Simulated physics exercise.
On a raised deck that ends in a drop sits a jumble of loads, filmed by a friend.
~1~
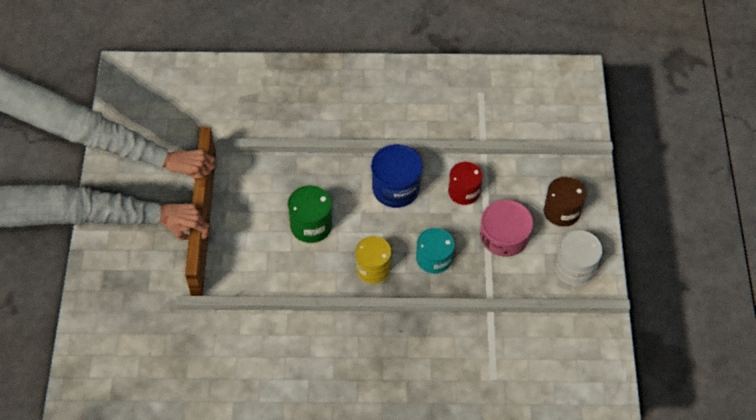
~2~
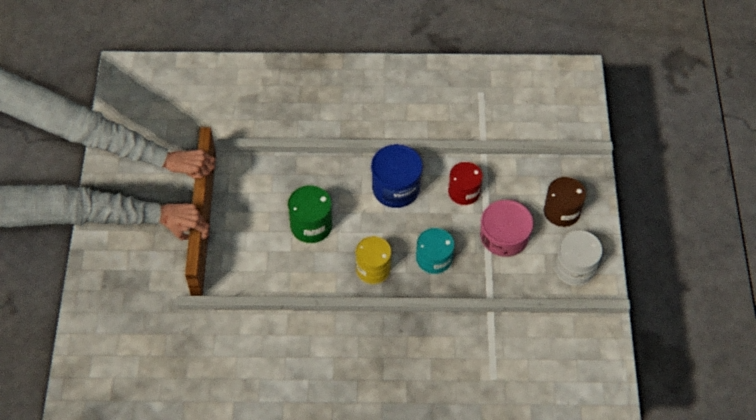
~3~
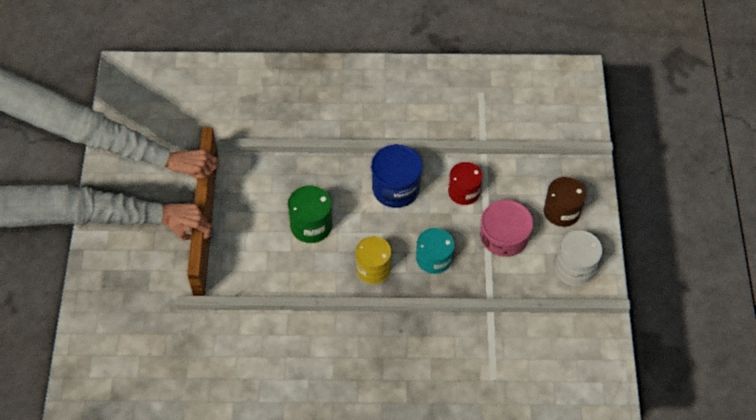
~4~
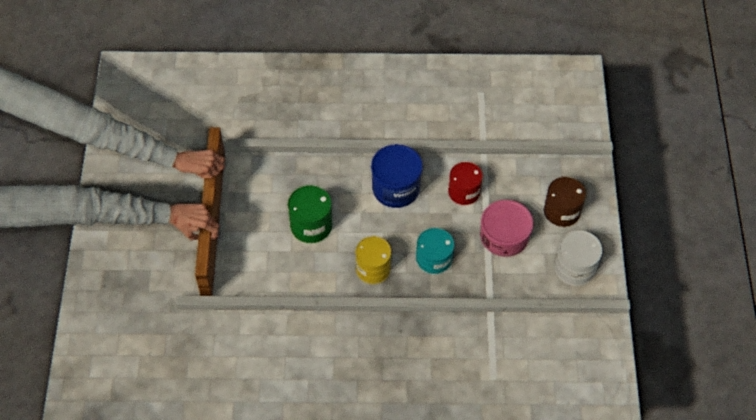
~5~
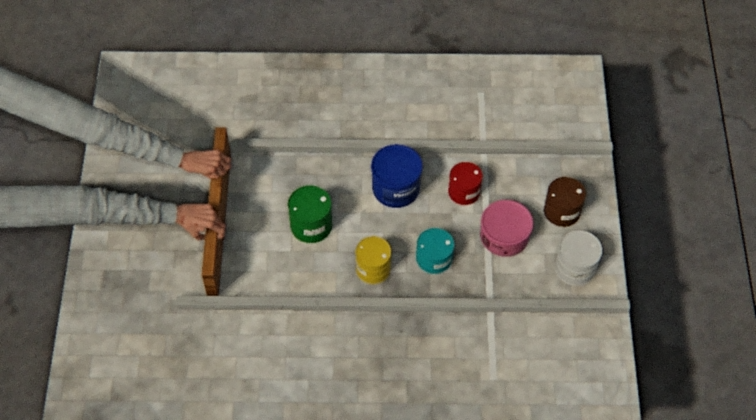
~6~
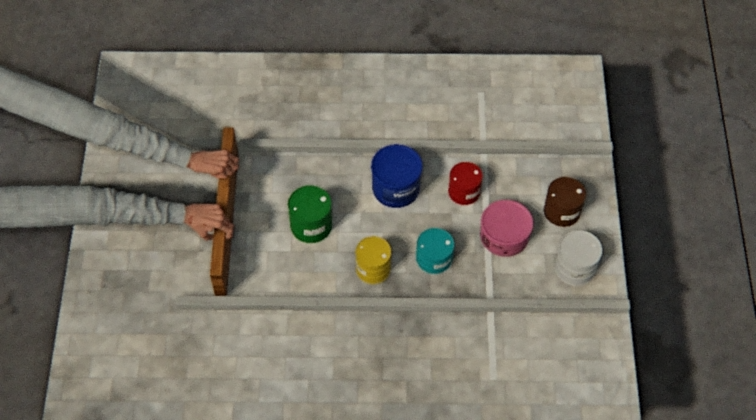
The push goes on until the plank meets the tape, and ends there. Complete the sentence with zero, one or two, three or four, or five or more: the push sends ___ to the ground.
The push sends zero to the ground.
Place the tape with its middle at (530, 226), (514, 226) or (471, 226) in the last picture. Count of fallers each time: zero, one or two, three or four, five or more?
One to two; no fall at all; no fall at all.
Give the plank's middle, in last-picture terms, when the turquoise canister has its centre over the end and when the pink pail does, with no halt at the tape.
First near (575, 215), second near (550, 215).
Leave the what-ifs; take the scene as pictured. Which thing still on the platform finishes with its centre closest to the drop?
Answer: The brown canister.
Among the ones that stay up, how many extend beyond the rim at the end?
The count is 0.
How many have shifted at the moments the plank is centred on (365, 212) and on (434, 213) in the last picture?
One spot: 2. Other spot: 6.
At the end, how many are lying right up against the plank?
The count is 3.
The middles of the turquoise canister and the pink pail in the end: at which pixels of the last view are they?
In the last view, the middles sit near (532, 251) and near (555, 219).
Soon after, none off yet; white canister at rest near (578, 258); brown canister at rest near (564, 202); pink pail at rest near (506, 229).
In the end, the number that fall off is zero.
